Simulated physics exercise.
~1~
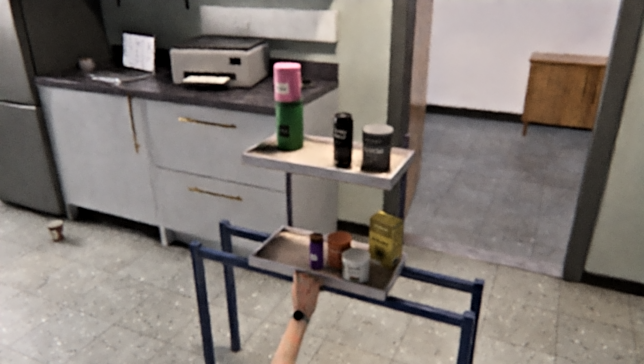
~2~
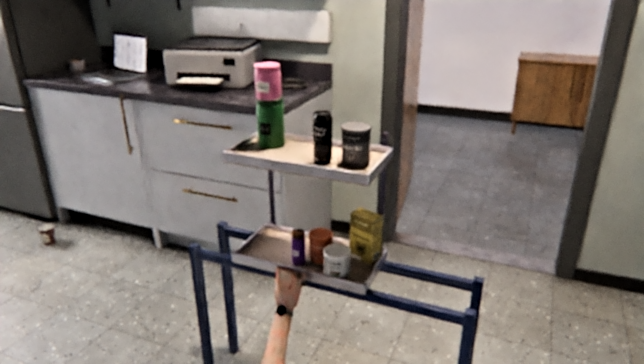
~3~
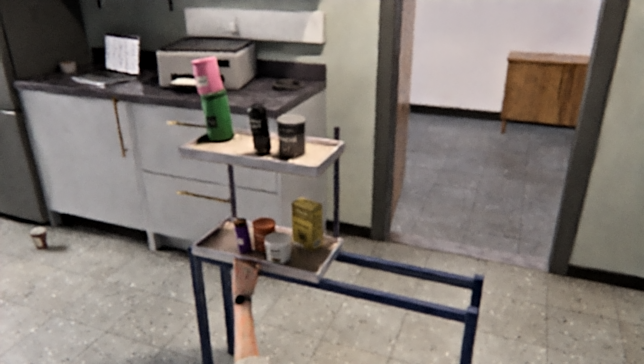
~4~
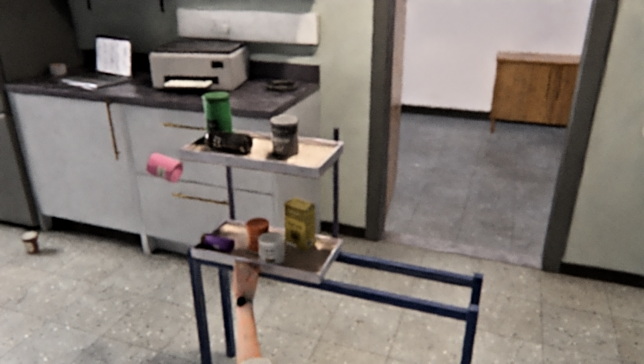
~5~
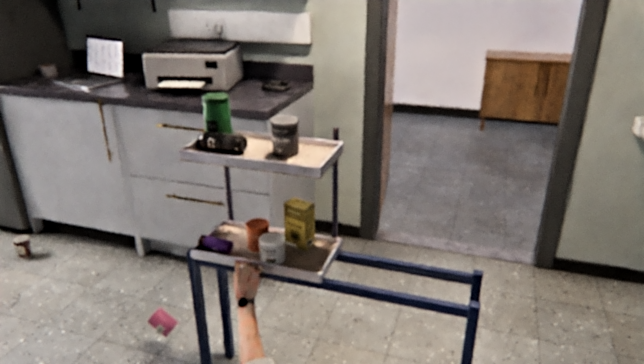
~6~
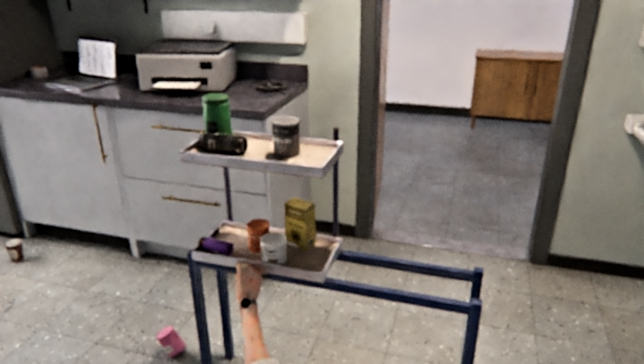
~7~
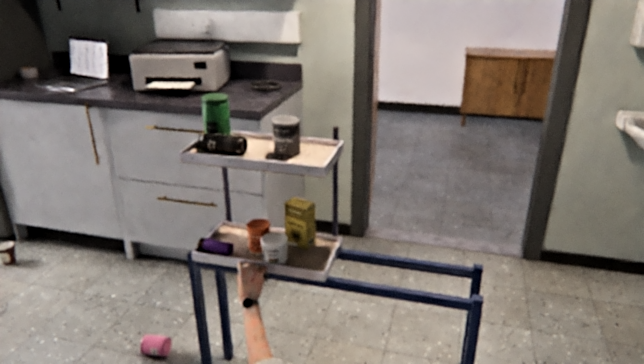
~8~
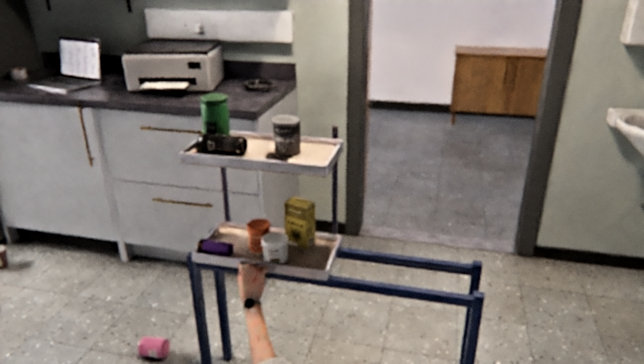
In a room with grey cabinets, a printer and an open doorway, a two-level tray unit stands on a blue frame, seen from slightly above as the view drifts. The upper level holds a pink jar stacked on a green one, a black can and a grey tin; below are a purple shaker, orange and white tins and a yellow carton. A hand pushes the unit left until it stops. The pink jar tips and falls off the left side, while the black can and purple shaker topple. The pink jar lies on the floor; the others remain aboard.
